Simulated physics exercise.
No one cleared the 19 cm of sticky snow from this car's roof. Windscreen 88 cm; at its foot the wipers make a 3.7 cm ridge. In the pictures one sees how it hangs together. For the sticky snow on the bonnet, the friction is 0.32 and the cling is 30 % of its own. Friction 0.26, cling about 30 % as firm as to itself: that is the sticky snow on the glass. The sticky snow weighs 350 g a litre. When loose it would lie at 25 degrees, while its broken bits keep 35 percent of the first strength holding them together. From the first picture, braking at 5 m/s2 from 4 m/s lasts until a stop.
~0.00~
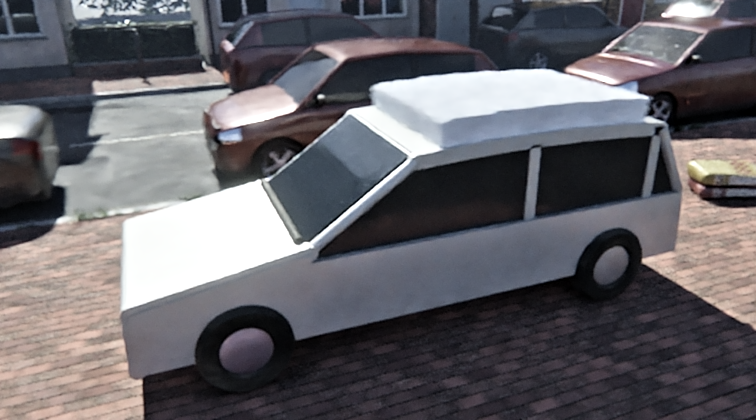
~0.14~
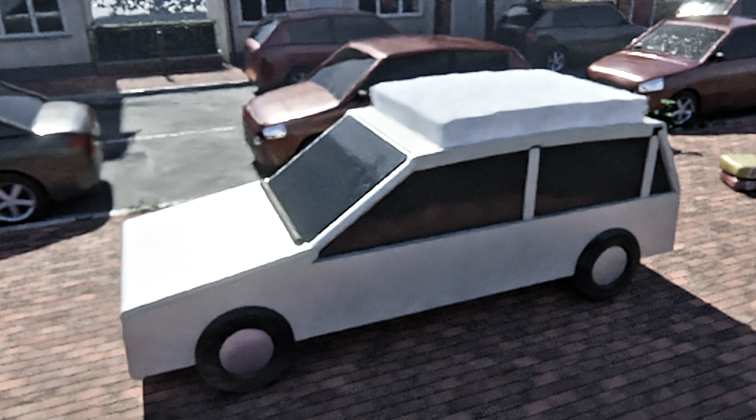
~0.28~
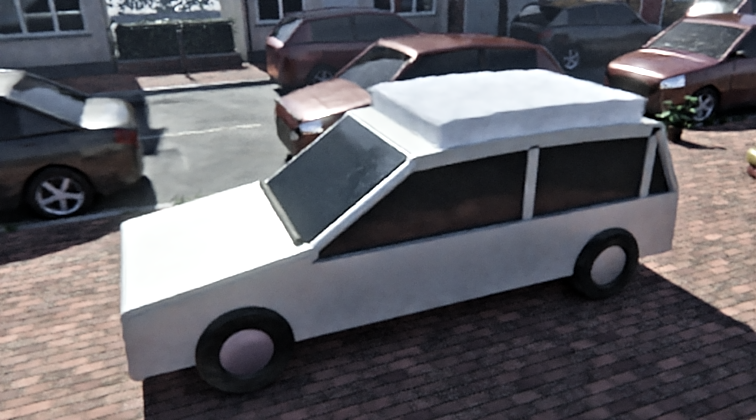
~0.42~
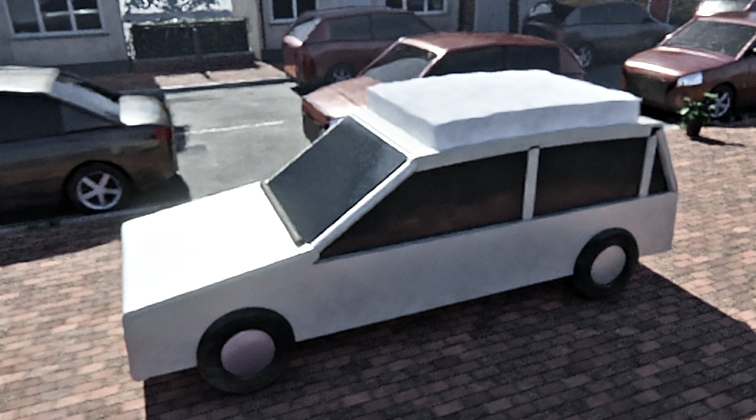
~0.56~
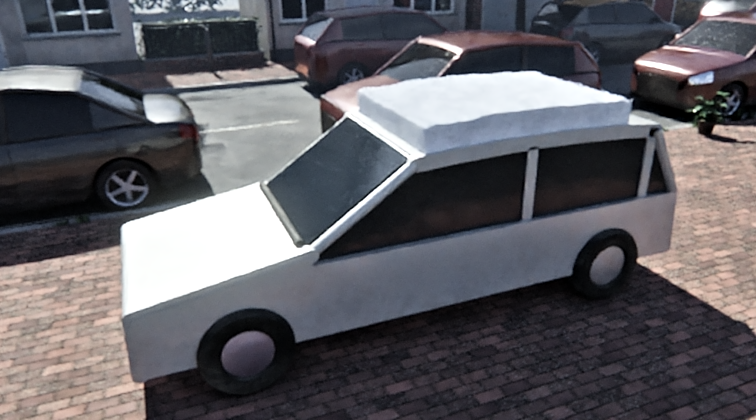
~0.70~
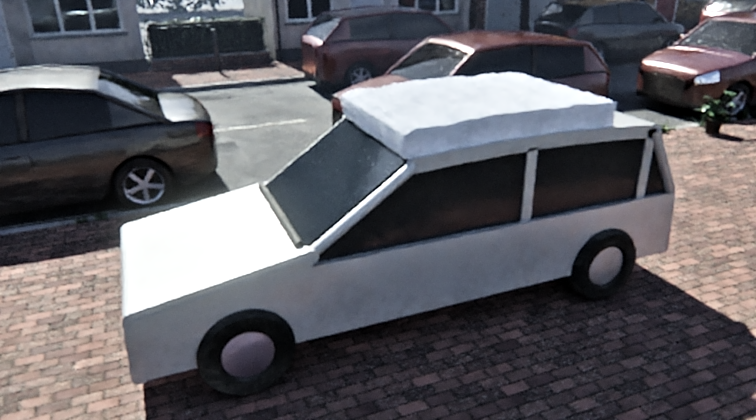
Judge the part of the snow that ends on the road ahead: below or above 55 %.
Outcome: Smaller than 55 %.
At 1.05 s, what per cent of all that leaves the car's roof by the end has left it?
Roughly 50 %.
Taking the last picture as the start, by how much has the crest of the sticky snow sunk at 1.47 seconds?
0 cm.
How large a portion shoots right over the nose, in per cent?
That share is some 4 percent.
After 1.05 s, 66 % of the snow is on the roof, 34 % on the glass, none on the bonnet and none has gone off the nose.
After 1.47 s, 37 % of the snow is on the roof, 37 % on the glass, 26 % on the bonnet and none has gone off the nose.
After 1.88 s, 29 % of the snow is on the roof, 31 % on the glass, 40 % on the bonnet and 1 % has gone off the nose.
After 2.30 s, 29 % of the snow is on the roof, 30 % on the glass, 37 % on the bonnet and 4 % has gone off the nose.
After 3.00 s, 29 % of the snow is on the roof, 30 % on the glass, 37 % on the bonnet and 4 % has gone off the nose.
